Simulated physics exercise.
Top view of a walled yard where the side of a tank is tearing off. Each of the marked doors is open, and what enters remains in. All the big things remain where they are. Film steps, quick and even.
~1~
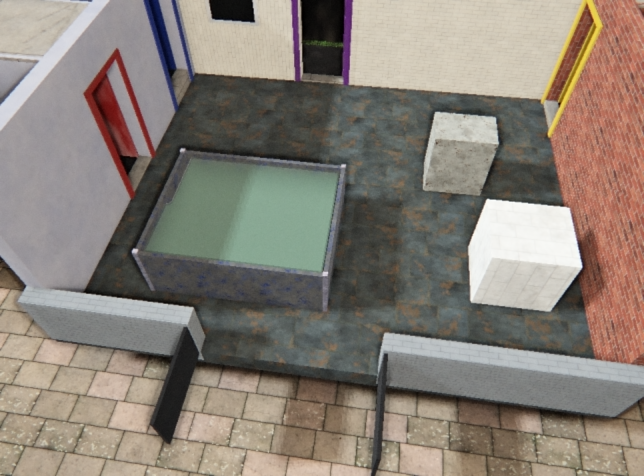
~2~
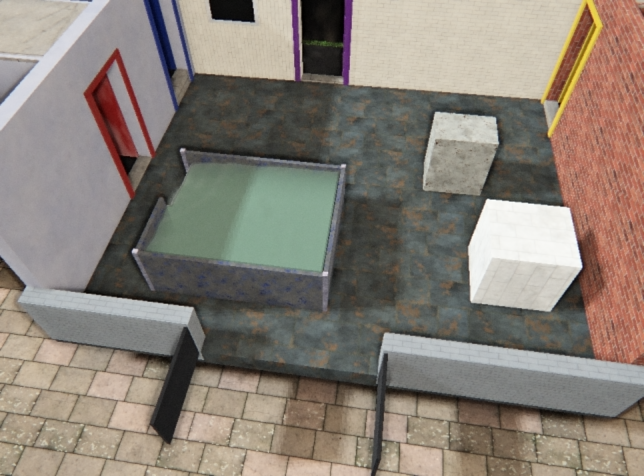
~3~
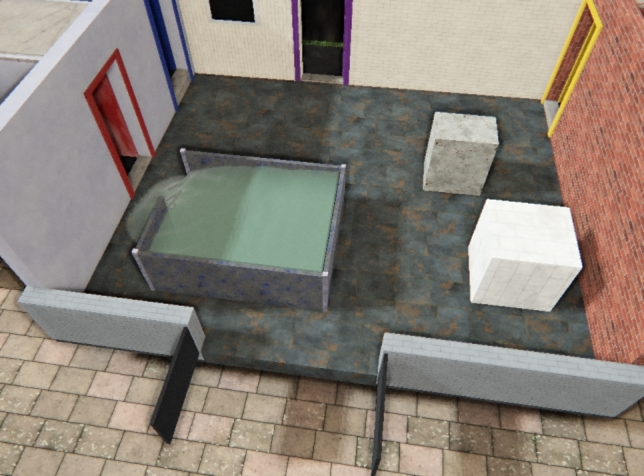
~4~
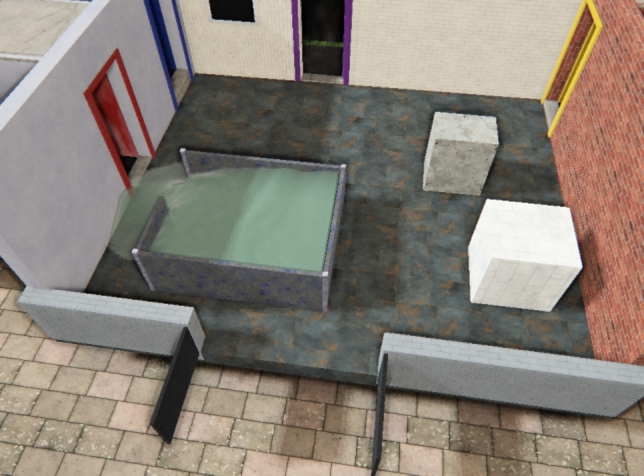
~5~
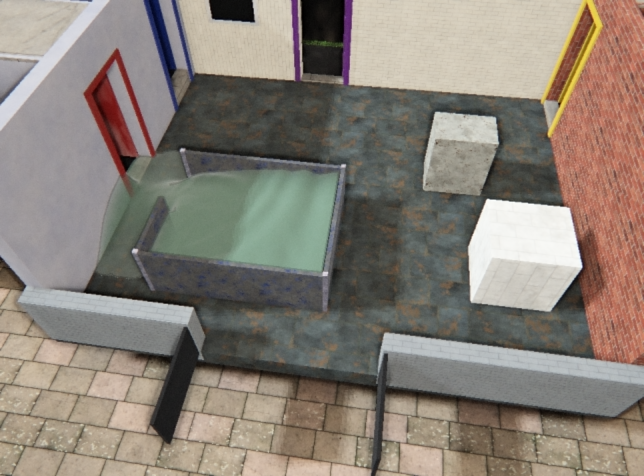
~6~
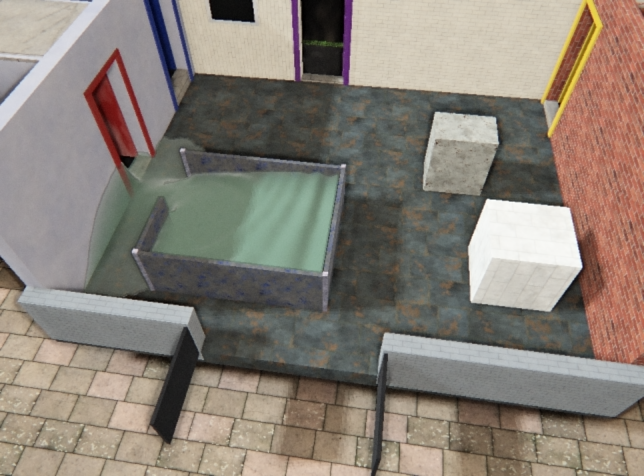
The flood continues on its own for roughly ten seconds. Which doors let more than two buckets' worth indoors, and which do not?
The red door lets more through; the yellow door does not; the purple door does not; the blue door does not.
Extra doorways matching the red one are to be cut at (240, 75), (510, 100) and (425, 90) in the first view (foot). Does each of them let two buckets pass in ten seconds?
In order: Exceeds it, falls short, falls short.
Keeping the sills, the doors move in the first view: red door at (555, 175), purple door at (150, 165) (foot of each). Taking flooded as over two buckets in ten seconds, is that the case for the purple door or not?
Purple door: Gets flooded.
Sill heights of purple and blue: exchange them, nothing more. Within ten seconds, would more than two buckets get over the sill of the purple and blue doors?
The purple door falls short, the blue door goes past the mark.
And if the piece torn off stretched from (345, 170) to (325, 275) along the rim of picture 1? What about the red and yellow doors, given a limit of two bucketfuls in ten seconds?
Taking them in order, the red one beats the mark, then the yellow one beats the mark.
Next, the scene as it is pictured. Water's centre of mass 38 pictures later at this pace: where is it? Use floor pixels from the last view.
Close to pixel (258, 217).
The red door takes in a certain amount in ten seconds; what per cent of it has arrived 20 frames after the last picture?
Near 60 in a hundred.
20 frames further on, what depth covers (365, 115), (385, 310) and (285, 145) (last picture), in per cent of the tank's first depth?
0, 2 and 0 per cent, roughly.
A moment on, water covers 15 % of the floor; the red door far over two buckets in, the yellow door not reached, the purple door not reached, the blue door wet at the sill, nothing in.
Next, water covers 25 % of the floor; the red door far over two buckets in, the yellow door not reached, the purple door not reached, the blue door wet at the sill, nothing in.
Then, water covers 40 % of the floor; the red door far over two buckets in, the yellow door not reached, the purple door wet at the sill, nothing in, the blue door wet at the sill, nothing in.
Later, water covers 70 % of the floor; the red door far over two buckets in, the yellow door not reached, the purple door under two buckets in, the blue door wet at the sill, nothing in.
In the end, water covers 95 % of the floor; the red door far over two buckets in, the yellow door wet at the sill, nothing in, the purple door under two buckets in, the blue door wet at the sill, nothing in.
